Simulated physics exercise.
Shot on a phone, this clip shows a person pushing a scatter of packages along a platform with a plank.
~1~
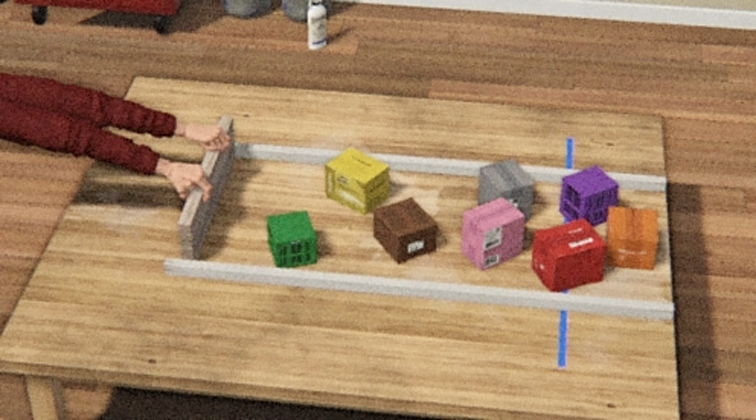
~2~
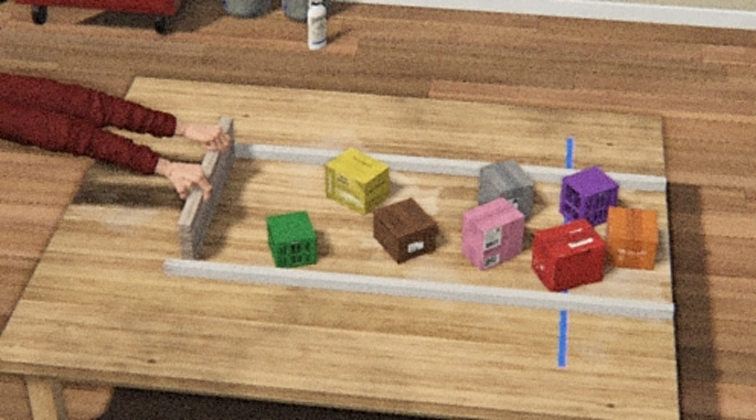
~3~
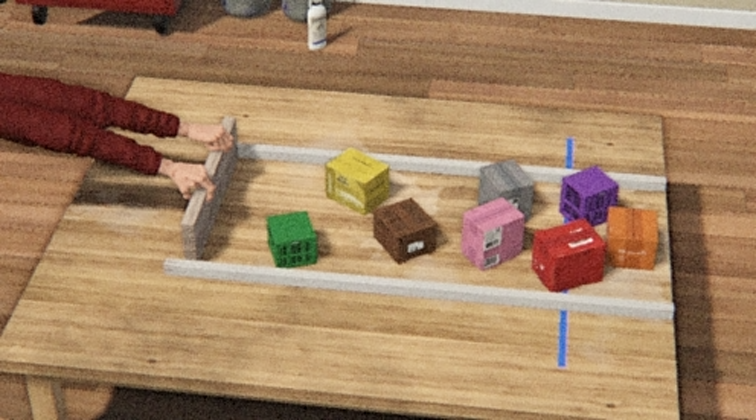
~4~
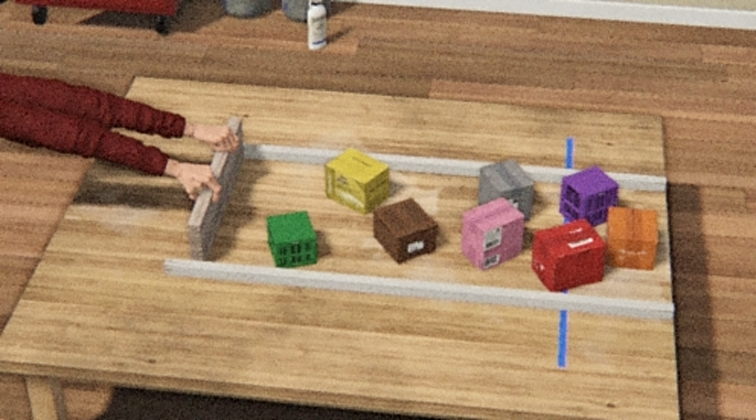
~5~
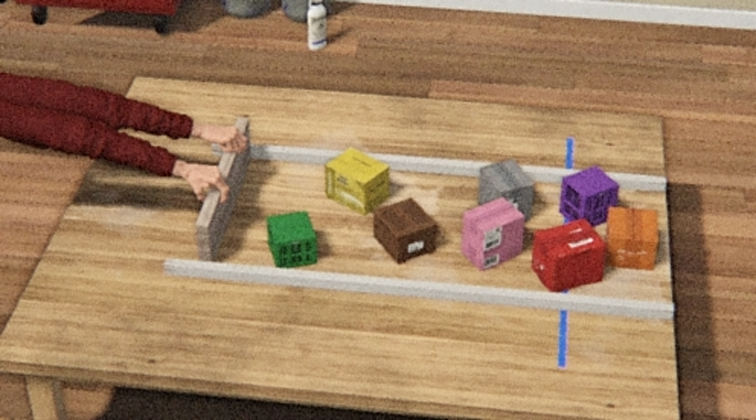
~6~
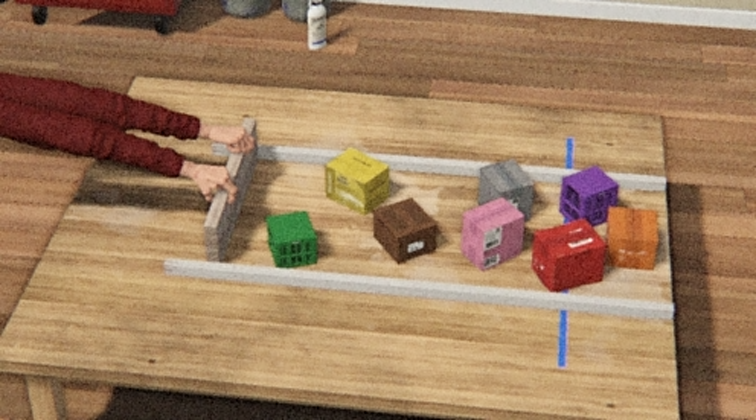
Two hands in dark red sleeves sliding a plank slightly right along a wooden table toward scattered colourful boxes, which stay still.
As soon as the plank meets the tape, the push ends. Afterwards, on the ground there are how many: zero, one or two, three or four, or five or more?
Watching this, the number dropping off is one to two.
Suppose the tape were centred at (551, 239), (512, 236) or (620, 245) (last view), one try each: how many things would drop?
In order, the counts are 1, 0 and 5.
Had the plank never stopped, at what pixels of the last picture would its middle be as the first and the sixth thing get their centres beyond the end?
At (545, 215) for the first, at (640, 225) for the sixth.
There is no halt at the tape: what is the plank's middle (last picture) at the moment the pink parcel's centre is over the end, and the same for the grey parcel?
The middle is at (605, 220) when it's the pink parcel, and at (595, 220) when it's the grey parcel.
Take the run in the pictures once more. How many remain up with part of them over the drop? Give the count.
1, I think.
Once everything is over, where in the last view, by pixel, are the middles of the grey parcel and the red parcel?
You'll see the grey parcel at (641, 206), with the red parcel at (648, 268).
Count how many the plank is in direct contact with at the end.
In contact: 3.
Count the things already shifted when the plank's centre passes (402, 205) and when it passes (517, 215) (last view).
First 3, after that 8.
Early on, none off yet; orange parcel at rest near (631, 239); purple crate at rest near (589, 198); red parcel at rest near (569, 257).
Finally, the number that fall off is one or two; lost, purple crate and orange parcel.
